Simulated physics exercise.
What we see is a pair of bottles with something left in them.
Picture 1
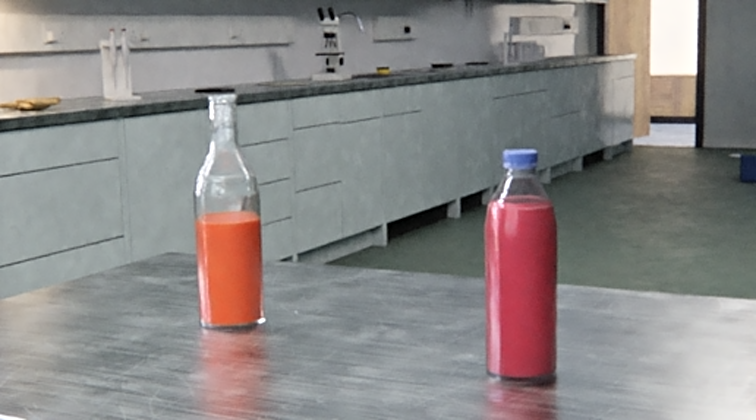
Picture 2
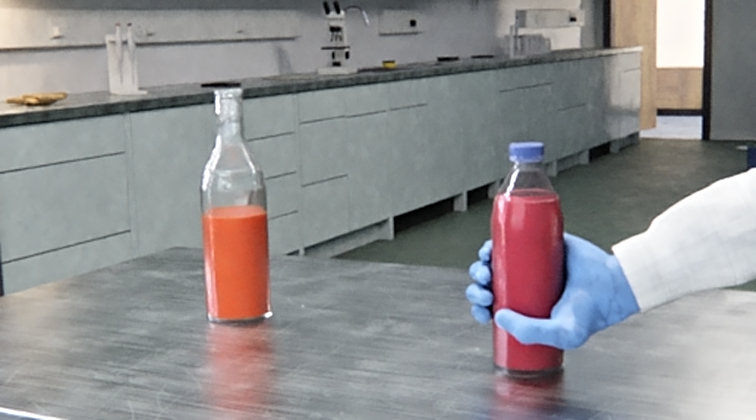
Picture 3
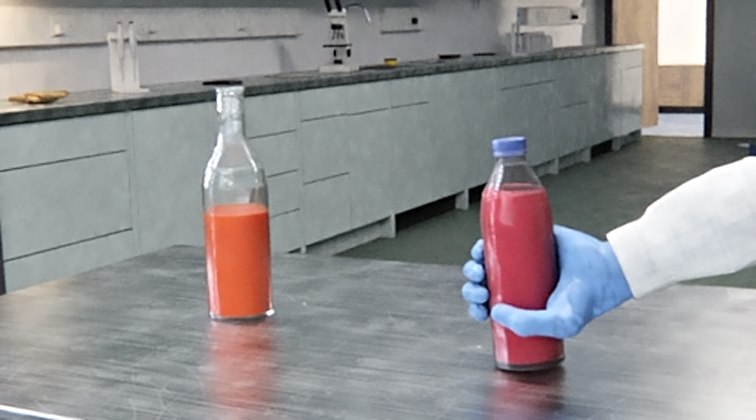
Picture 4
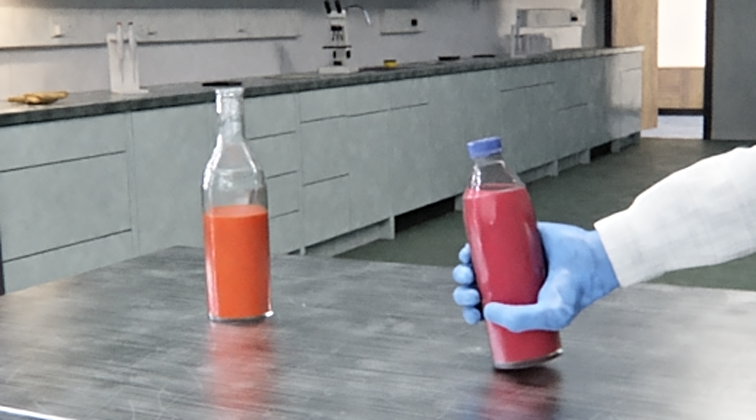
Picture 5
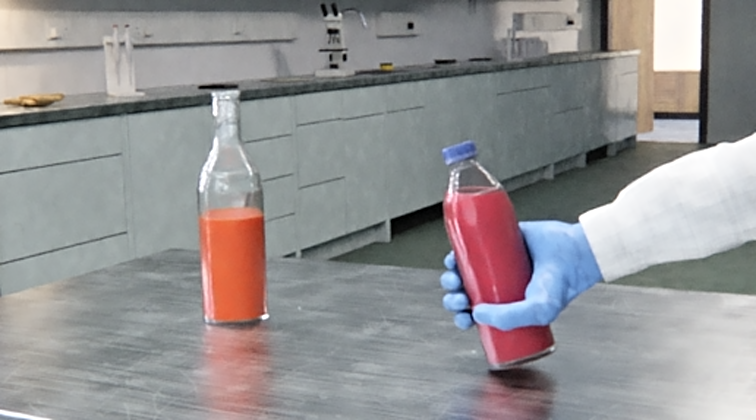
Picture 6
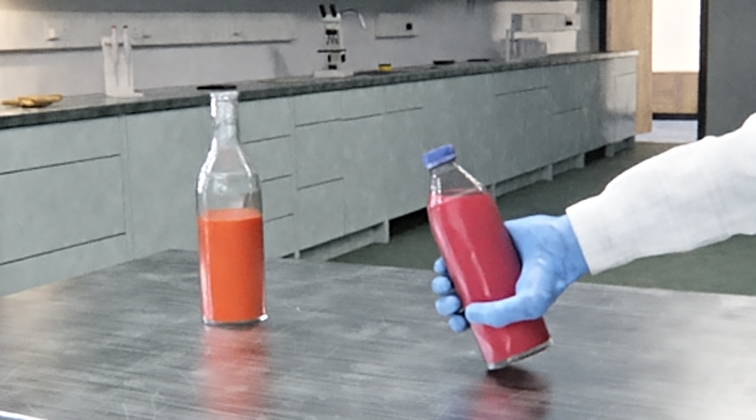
The clip shows an open bottle of orange liquid and a capped bottle of red liquid on a dark table; a blue-gloved hand enters from the right, grasps the red one and tilts it gradually to the left.
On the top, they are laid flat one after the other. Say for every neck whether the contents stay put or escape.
Left - they escape, right - they stay put.
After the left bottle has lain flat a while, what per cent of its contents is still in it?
It keeps about 45 per cent of what it had.
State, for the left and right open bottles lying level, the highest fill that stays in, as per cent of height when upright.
The first takes 20 %, the second 26 %.
A moment on, the right bottle is nearly down; right bottle, all still inside.
Further on, the right bottle lies flat; right bottle, all still inside.
When it is over, both lie flat; right bottle, all still inside; left bottle, a puddle at its mouth.
